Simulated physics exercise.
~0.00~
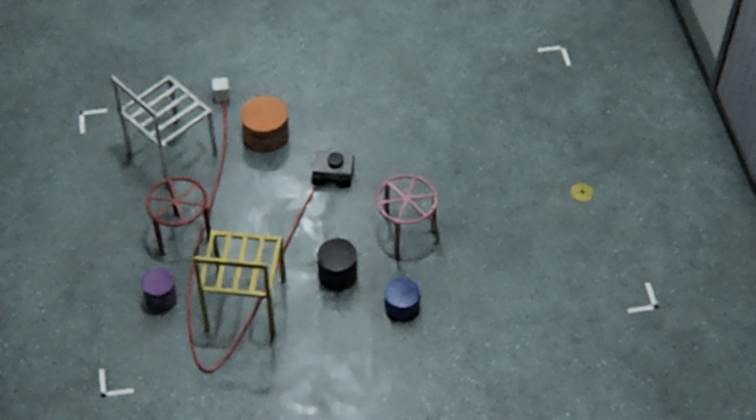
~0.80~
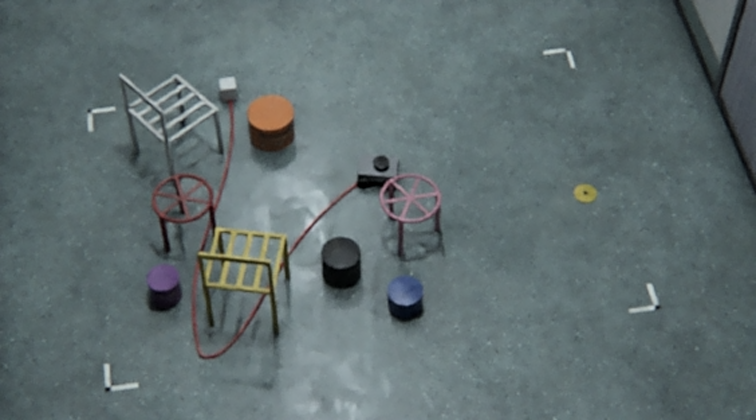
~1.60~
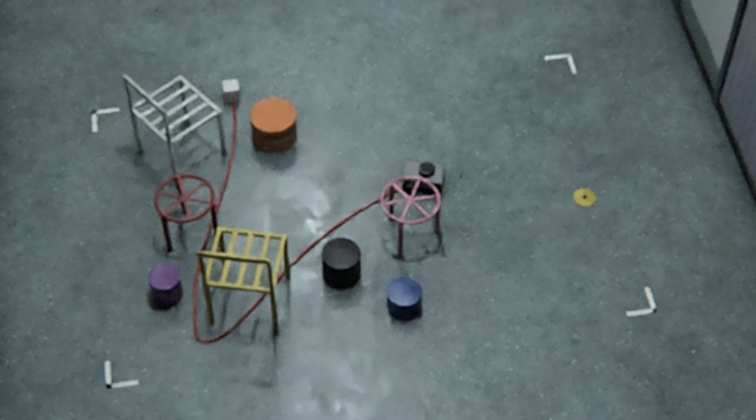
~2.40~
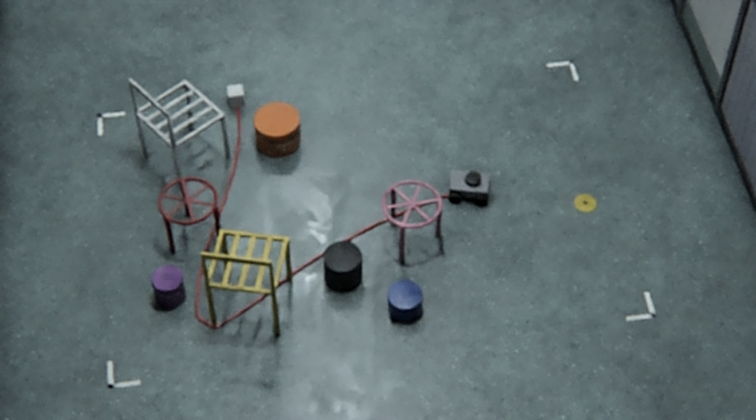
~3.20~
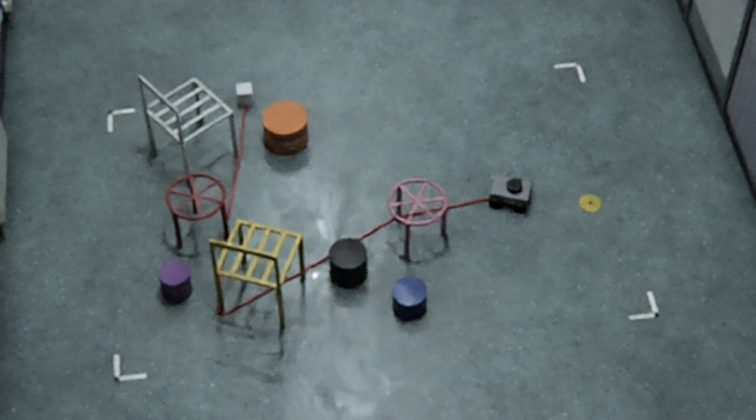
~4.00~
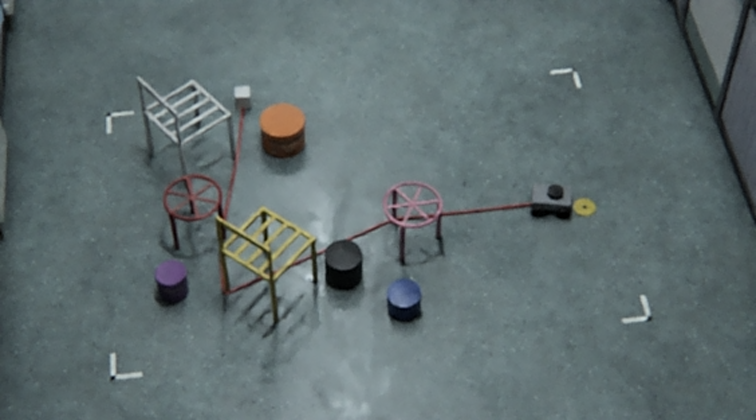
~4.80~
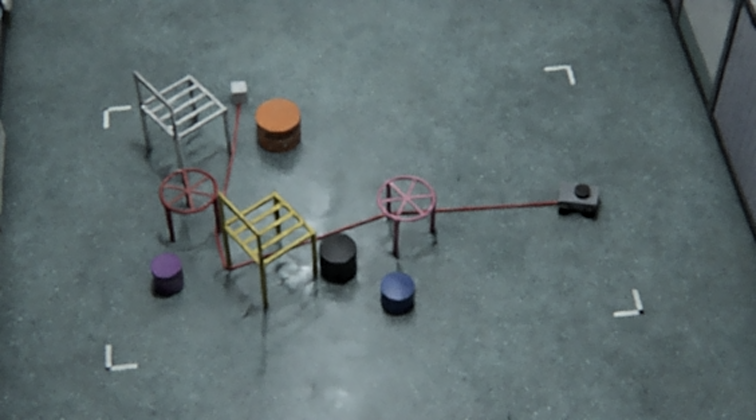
Yellow chair turning and sliding as a dark cart pulls a red cord taut, stopping at a yellow mark on the right.
